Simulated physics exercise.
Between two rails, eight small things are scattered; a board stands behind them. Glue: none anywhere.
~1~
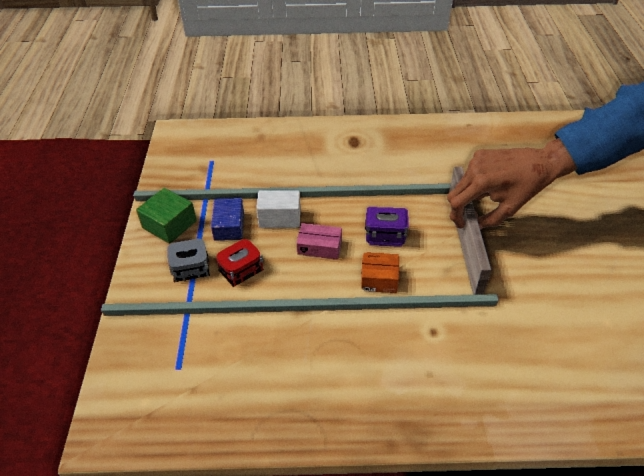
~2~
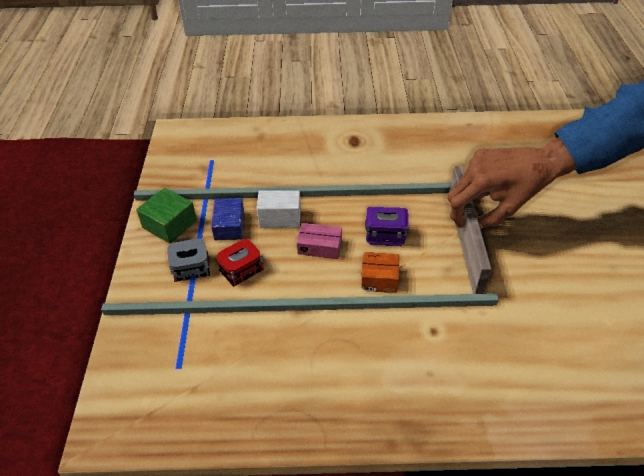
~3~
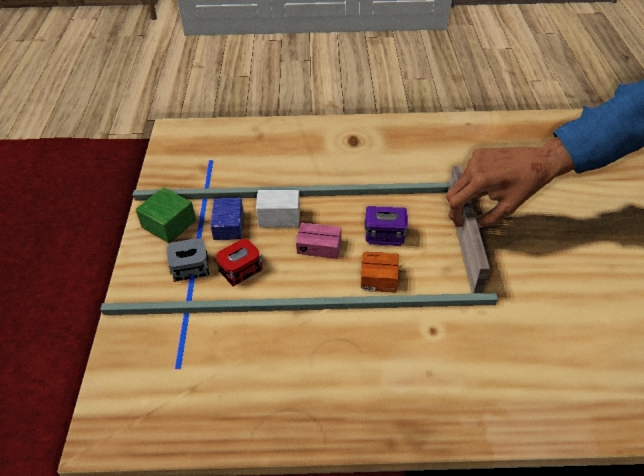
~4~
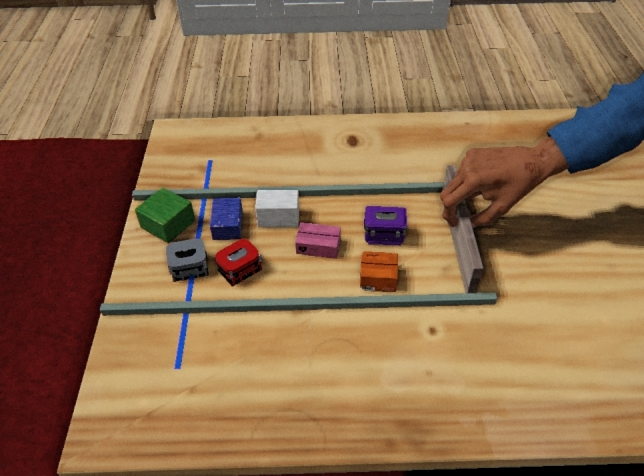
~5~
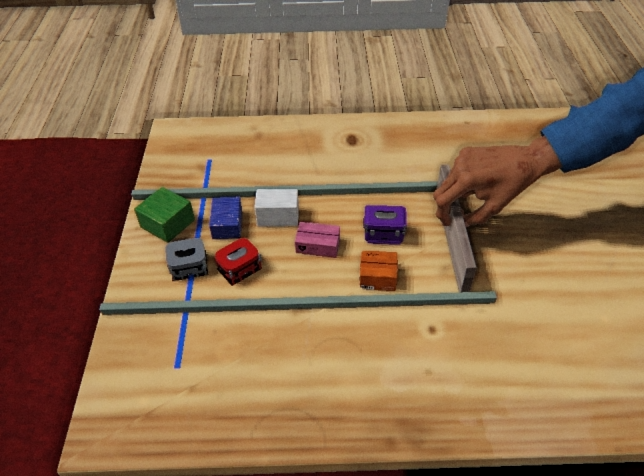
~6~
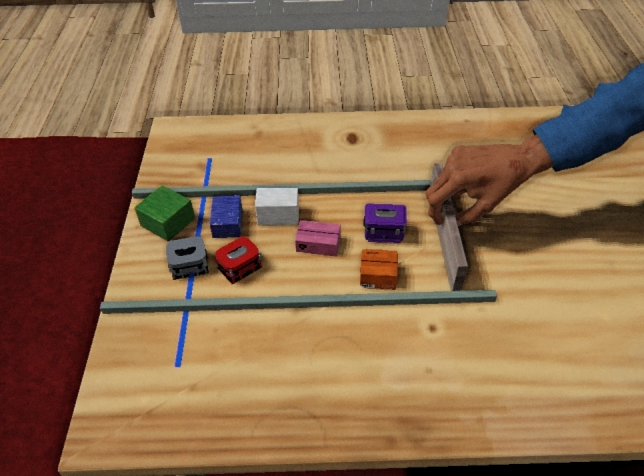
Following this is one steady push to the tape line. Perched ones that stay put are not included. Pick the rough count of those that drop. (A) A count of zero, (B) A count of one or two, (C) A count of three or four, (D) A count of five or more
A count of one or two.
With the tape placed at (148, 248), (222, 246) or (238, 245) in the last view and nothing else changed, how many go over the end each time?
Try 1: 5; try 2: 0; try 3: 0.
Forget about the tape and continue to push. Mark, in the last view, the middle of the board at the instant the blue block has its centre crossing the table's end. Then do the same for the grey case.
When the blue block crosses, the middle is near (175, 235); when the grey case crosses, near (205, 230).
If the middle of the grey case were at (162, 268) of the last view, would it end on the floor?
Here the grey case sits tight.
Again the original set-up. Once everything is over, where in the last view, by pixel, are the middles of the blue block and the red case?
Blue block: (142, 224); red case: (136, 283).
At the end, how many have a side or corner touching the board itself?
Count recorded: 3.
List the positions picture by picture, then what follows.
Green block (167, 216); grey case (189, 260); blue block (228, 219); board (468, 228); tape (198, 249), in the first picture.
Grey case (189, 260); red case (240, 262), in the second picture.
Blue block (227, 219); purple case (386, 226), in the third picture.
Green block (166, 215); pink box (318, 240), in the fourth picture.
Grey case (187, 260); board (454, 226), in the fifth picture.
Green block (165, 213); grey case (188, 258); blue block (227, 217); board (447, 225); tape (196, 246), in the sixth picture.
Soon after, none off yet; green block at rest near (165, 213); grey case at rest near (188, 258); blue block at rest near (227, 217).
After that, none off yet; green block at rest near (163, 212); grey case displaced a little near (169, 263); blue block displaced a little near (207, 215).
In the end, the number that fall off is one or two; gone, grey case and green block.
